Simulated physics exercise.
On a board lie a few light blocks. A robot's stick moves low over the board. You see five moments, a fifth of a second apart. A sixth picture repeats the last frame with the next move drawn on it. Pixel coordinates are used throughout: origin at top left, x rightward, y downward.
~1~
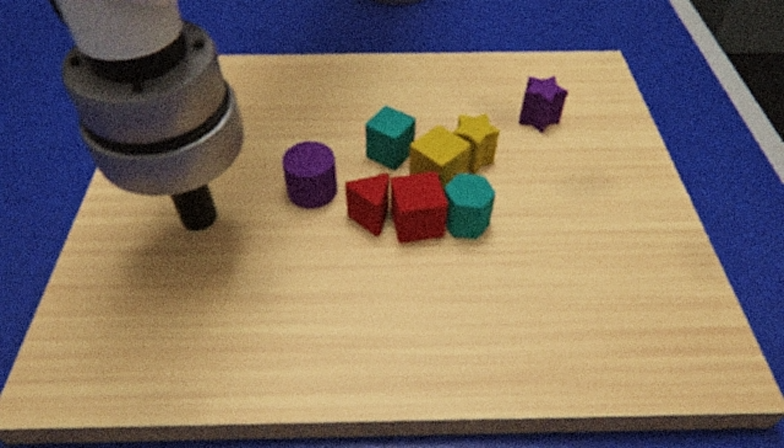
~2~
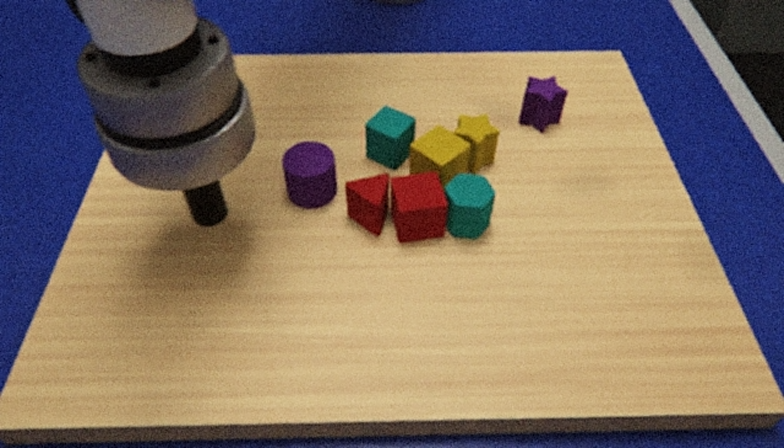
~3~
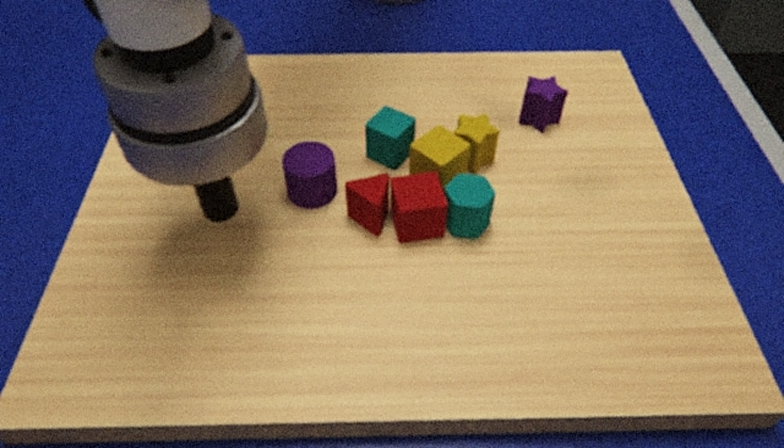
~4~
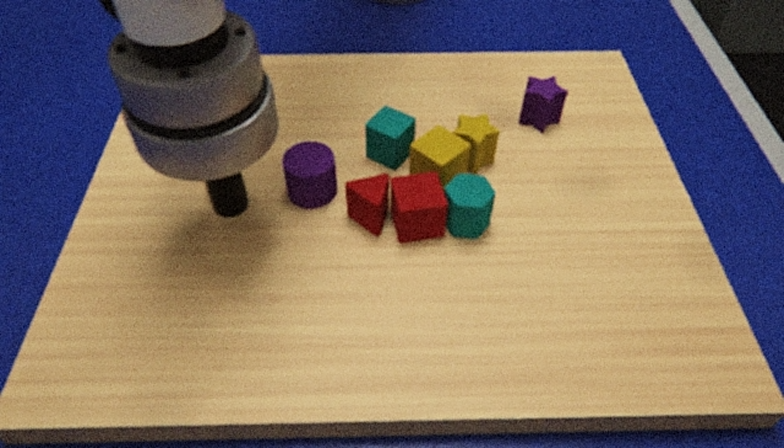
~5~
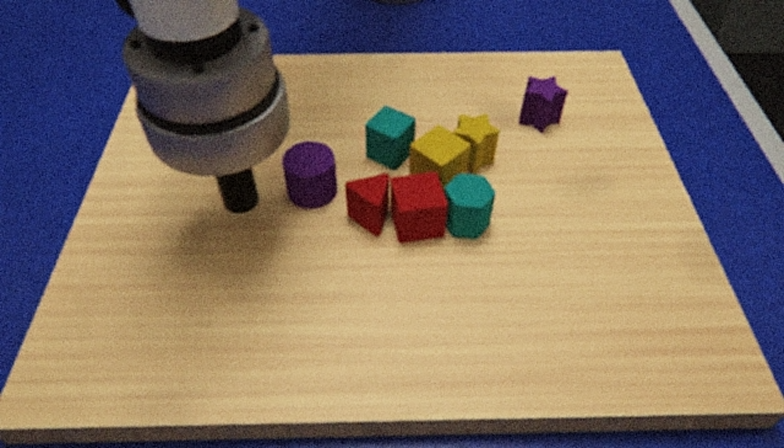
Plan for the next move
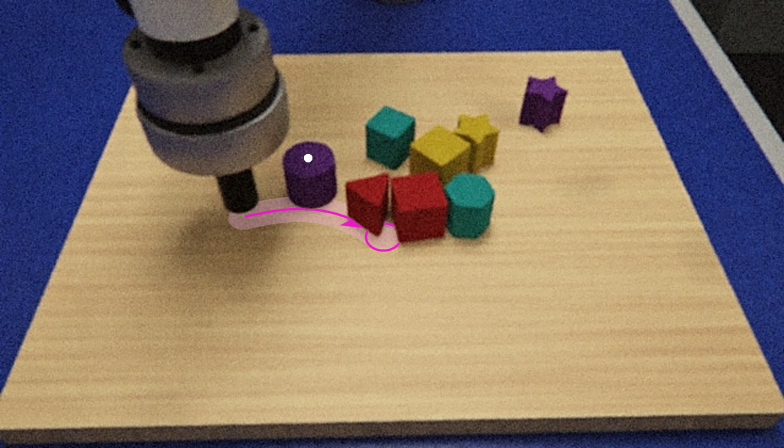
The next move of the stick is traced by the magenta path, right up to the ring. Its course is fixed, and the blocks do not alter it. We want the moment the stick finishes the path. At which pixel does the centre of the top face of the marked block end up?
My prediction: (335, 149).
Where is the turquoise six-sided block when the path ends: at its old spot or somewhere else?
It is shoved along.
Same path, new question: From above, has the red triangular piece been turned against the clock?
Short answer: Yes.
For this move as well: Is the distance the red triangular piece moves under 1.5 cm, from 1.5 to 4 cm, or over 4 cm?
It ends farther than 4 cm from its spot.
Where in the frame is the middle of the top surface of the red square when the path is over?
I'd place it at (465, 193), taking the centre of its top.
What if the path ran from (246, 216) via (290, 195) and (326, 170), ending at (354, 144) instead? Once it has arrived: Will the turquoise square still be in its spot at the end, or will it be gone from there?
That block gets shifted.
The drawn path runs from (246, 216) via (295, 209) and (342, 216), ending at (384, 237); the dot is on the purple circular block.
What follows on the original path. One third of the way, stick (293, 194); purple circular block (321, 153).
Two thirds of the way, stick (341, 201); purple circular block (335, 149); red triangular piece (384, 186), turned 15° anticlockwise; red square (423, 190).
At the end, stick (383, 222); purple circular block (335, 149); red triangular piece (426, 199), turned 35° anticlockwise; red square (465, 193); turquoise six-sided block (512, 186).
